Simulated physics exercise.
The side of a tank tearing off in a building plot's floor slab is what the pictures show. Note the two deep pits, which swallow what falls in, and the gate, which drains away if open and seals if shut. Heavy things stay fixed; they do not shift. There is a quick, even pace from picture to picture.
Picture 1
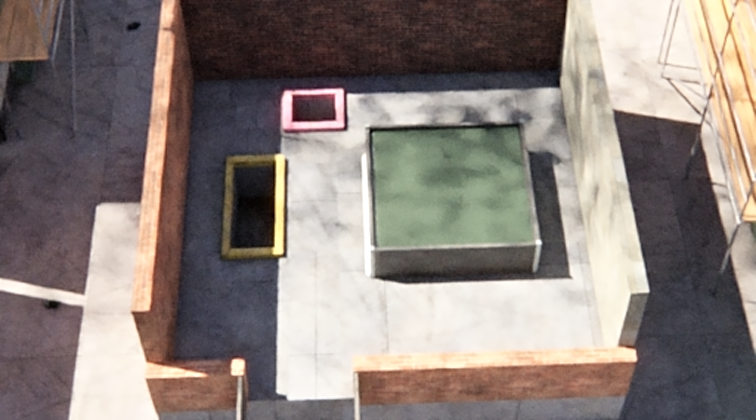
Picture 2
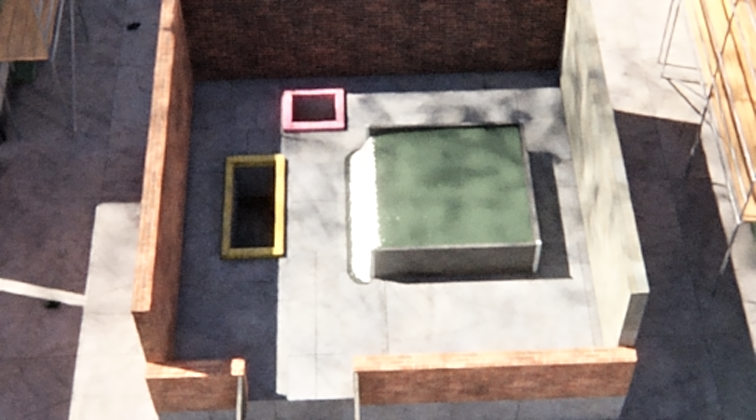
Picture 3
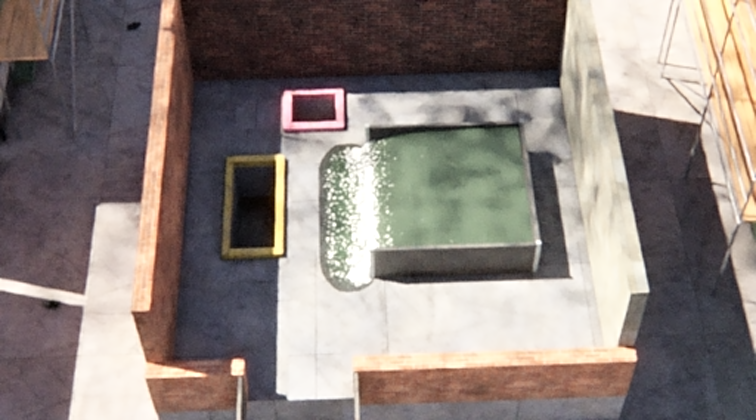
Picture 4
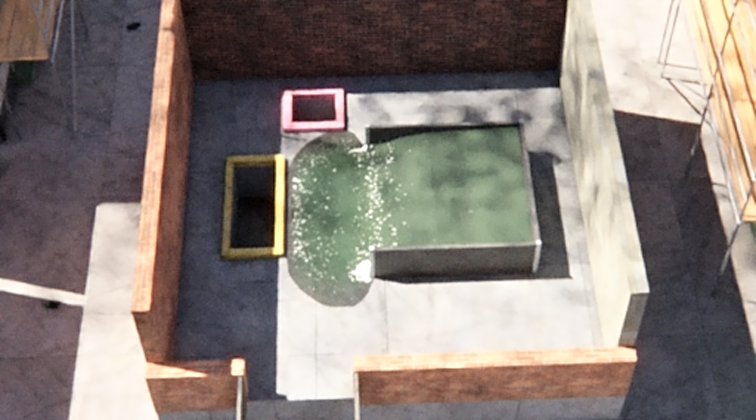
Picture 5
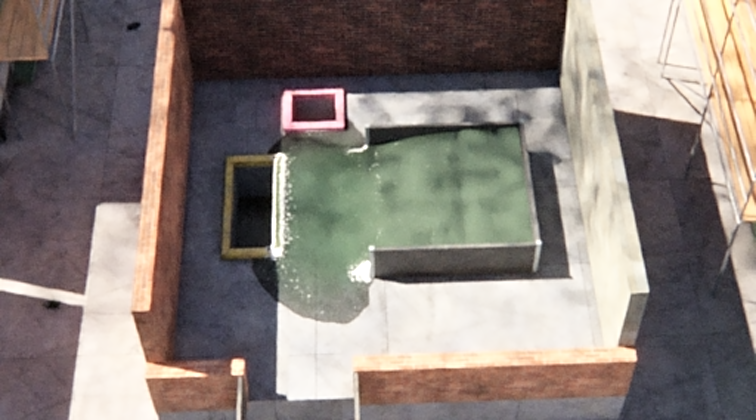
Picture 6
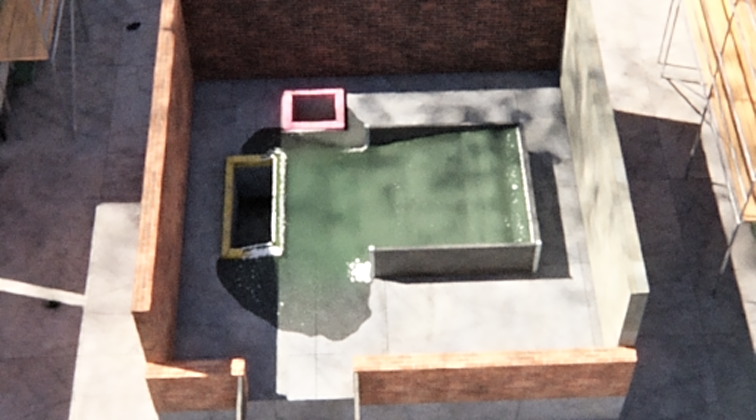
Green water burst from the left side of an open tank inside a brick-walled plot, spread across the grey floor to the yellow-rimmed pit, then poured over its edge and crept around it.
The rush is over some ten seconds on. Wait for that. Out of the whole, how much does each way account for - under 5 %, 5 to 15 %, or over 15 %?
My prediction: Gate: A twentieth to fifteen per cent. Pink pit: Short of a twentieth. Yellow pit: Upwards of fifteen per cent.
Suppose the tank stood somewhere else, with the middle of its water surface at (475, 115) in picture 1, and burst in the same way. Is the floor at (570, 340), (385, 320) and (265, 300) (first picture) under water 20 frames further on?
So, first one stays dry, second one stays dry, third one got wet.
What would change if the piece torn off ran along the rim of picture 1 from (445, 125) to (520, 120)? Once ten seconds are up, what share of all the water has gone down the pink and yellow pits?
Estimates in per cent: Pink 10, yellow 0.
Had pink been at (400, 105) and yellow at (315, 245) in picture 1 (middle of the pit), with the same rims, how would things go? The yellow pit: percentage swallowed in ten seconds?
Yellow: 35 %.
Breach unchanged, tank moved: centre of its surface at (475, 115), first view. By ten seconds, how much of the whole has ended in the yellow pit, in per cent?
I'd put the yellow pit near 20 per cent of the whole.
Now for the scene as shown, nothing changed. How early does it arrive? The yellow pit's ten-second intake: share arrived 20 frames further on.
Some 85 per cent.
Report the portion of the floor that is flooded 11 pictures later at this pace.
Near 40 in a hundred.
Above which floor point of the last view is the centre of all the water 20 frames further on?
About (320, 223) in the last view.
A moment on, water covers 35 % of the floor; the gate 0 %, the pink pit 0 %, the yellow pit 11 %.
Next, water covers 40 % of the floor; the gate 0 %, the pink pit 0 %, the yellow pit 21 %.
Then, water covers 50 % of the floor; the gate 1 %, the pink pit 1 %, the yellow pit 29 %.
Later, water covers 85 % of the floor; the gate 5 %, the pink pit 2 %, the yellow pit 33 %.
In the end, water covers 95 % of the floor; the gate 11 %, the pink pit 2 %, the yellow pit 34 %.
